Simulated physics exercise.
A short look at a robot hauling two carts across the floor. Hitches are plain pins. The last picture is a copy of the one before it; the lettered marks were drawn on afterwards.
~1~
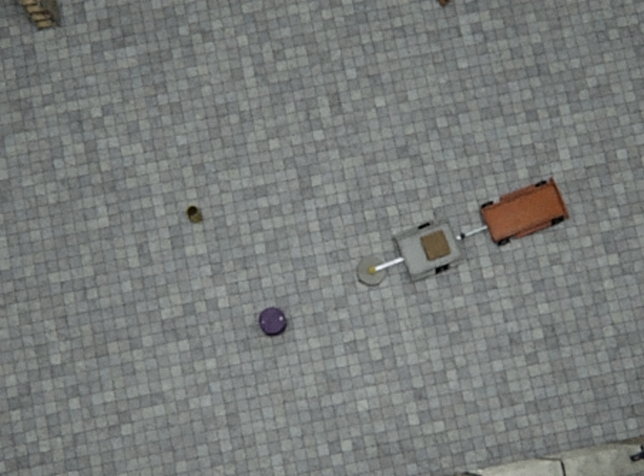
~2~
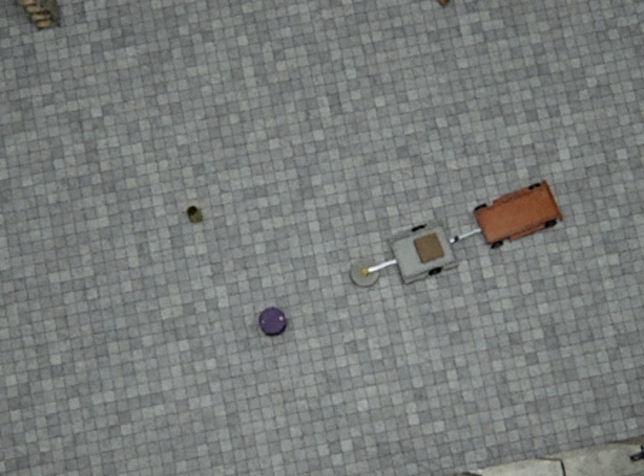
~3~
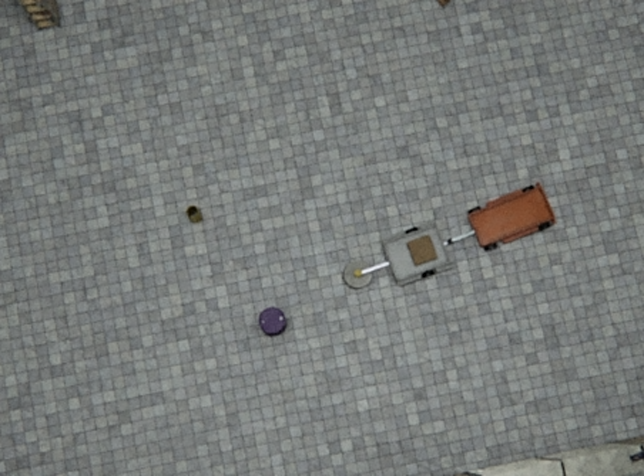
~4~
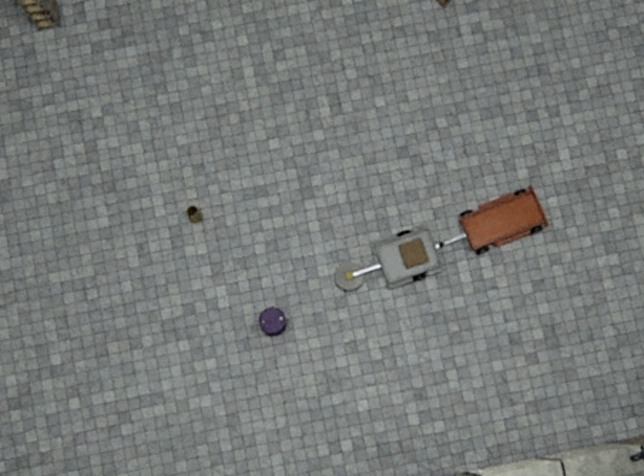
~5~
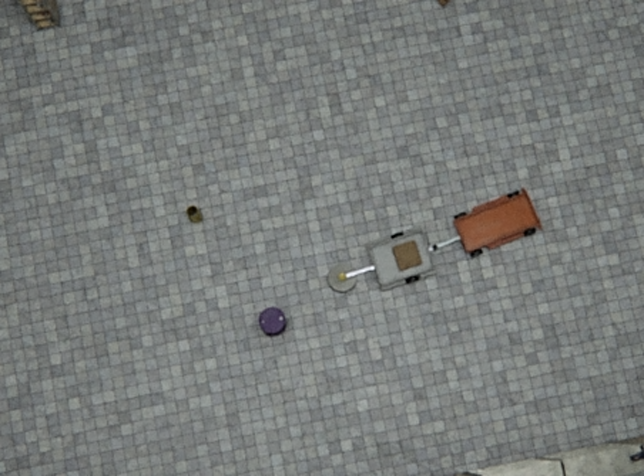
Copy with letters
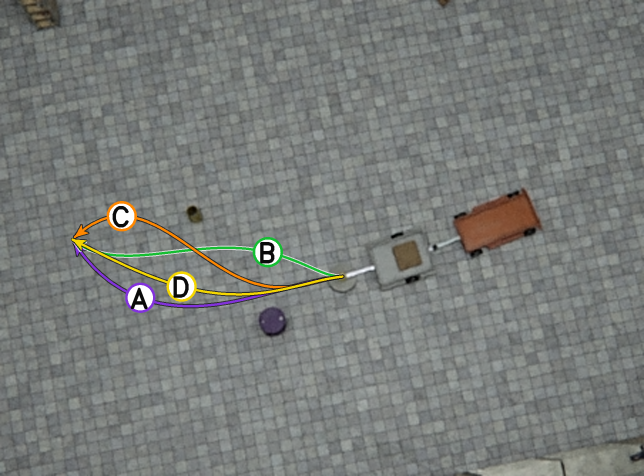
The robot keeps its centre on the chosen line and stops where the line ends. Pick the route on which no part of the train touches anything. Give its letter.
Everything gets past on B.
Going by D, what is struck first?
The purple drum.
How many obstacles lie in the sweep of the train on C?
One.
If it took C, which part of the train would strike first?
The white cart.
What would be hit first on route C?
It meets the yellow post.
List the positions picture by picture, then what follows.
In the first picture, orange cart (524, 212); purple drum (274, 324); yellow post (196, 218).
In the second picture, robot (365, 273); white cart (423, 250); orange cart (518, 214); yellow post (196, 218).
In the third picture, robot (358, 274); white cart (417, 253); orange cart (511, 217); yellow post (196, 218).
In the fourth picture, robot (349, 277); white cart (408, 256); orange cart (503, 220); yellow post (196, 218).
In the fifth picture, robot (342, 278); white cart (402, 258); orange cart (497, 222); yellow post (196, 218); purple drum (274, 324).
On the marked copy, A from (343, 277) via (197, 306) to (74, 242); B from (343, 277) via (210, 248) to (72, 240); C from (343, 277) via (204, 256) to (75, 237); D from (343, 277) via (202, 291) to (72, 240).
Taking B. A third of the way, robot (249, 250), last cart (411, 252).
Two thirds of the way, robot (154, 256), last cart (317, 254).
When it is over, robot (74, 241), last cart (235, 254); nothing has been touched.
As for the rest, A meets the purple drum; C meets the yellow post; D meets the purple drum.
